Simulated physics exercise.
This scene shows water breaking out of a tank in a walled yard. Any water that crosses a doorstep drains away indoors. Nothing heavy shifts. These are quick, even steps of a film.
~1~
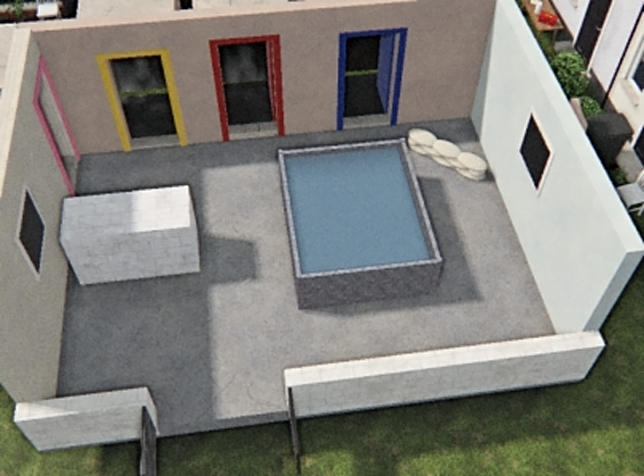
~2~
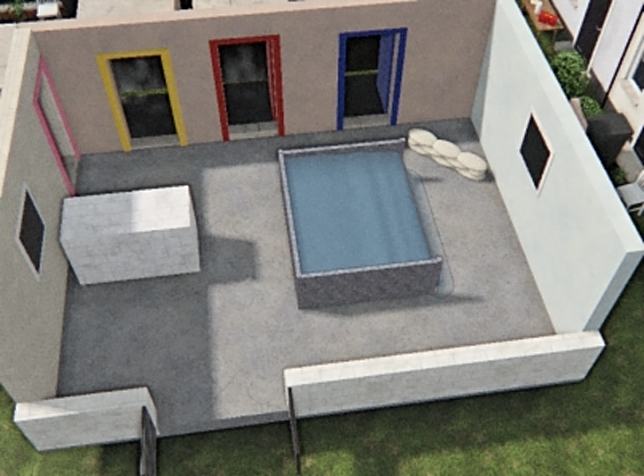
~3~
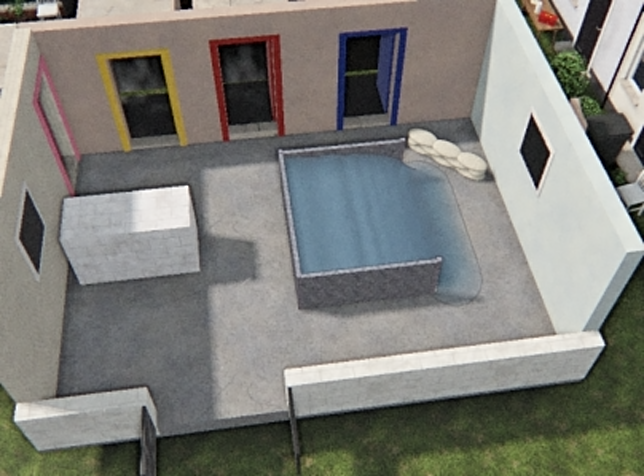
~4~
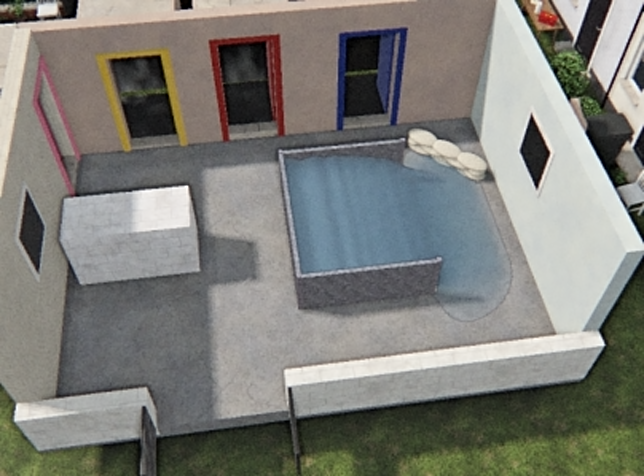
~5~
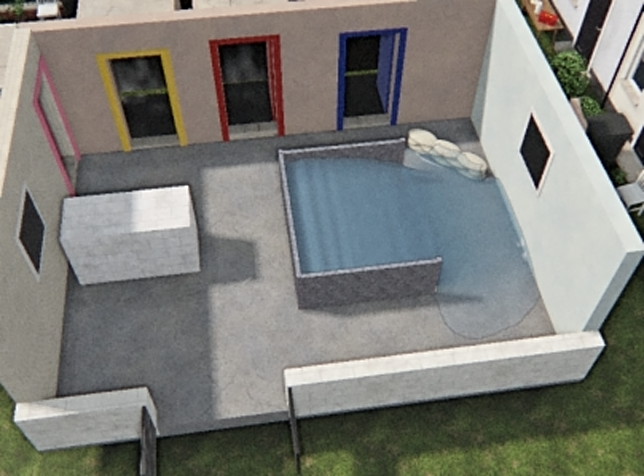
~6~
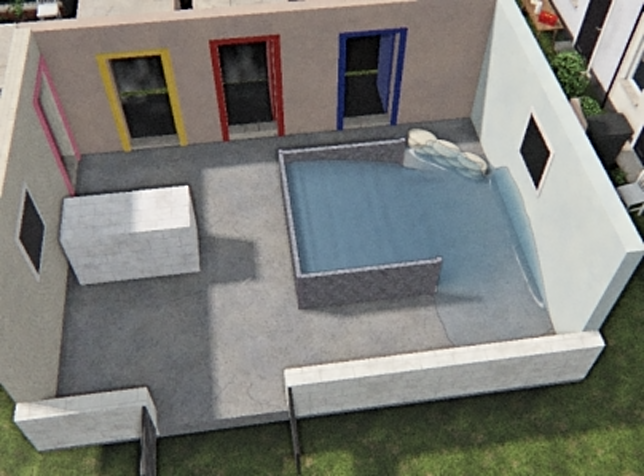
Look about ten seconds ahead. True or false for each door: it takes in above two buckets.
The red door, false; the pink door, false; the yellow door, true; the blue door, true.
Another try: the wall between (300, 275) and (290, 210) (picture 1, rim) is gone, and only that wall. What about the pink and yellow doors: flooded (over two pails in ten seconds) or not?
Here the pink door keeps within bounds, and the yellow door gets too much.
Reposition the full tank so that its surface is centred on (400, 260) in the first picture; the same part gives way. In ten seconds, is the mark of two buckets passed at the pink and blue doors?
For the pink door the answer is yes, past it, for the blue door it is yes, past it.
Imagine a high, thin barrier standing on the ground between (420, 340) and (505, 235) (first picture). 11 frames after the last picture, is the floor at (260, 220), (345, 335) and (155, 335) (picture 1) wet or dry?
In turn: Free of water, flooded, no water.
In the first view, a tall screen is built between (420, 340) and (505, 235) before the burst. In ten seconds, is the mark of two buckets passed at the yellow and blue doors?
Briefly: Yellow tops the mark; blue tops the mark.
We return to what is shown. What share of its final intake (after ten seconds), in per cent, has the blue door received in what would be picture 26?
That share would be near 45 %.
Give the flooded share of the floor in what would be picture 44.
90 %, roughly.
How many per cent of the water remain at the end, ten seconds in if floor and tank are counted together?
My figure: Some 88 per cent.
A moment on, water covers 25 % of the floor; the red door not reached, the pink door not reached, the yellow door not reached, the blue door wet at the sill, nothing in.
Next, water covers 40 % of the floor; the red door not reached, the pink door not reached, the yellow door not reached, the blue door under two buckets in.
Then, water covers 70 % of the floor; the red door wet at the sill, nothing in, the pink door not reached, the yellow door wet at the sill, nothing in, the blue door over two buckets in.
Later, water covers 90 % of the floor; the red door wet at the sill, nothing in, the pink door under two buckets in, the yellow door wet at the sill, nothing in, the blue door far over two buckets in.
In the end, water covers 95 % of the floor; the red door wet at the sill, nothing in, the pink door under two buckets in, the yellow door over two buckets in, the blue door far over two buckets in.
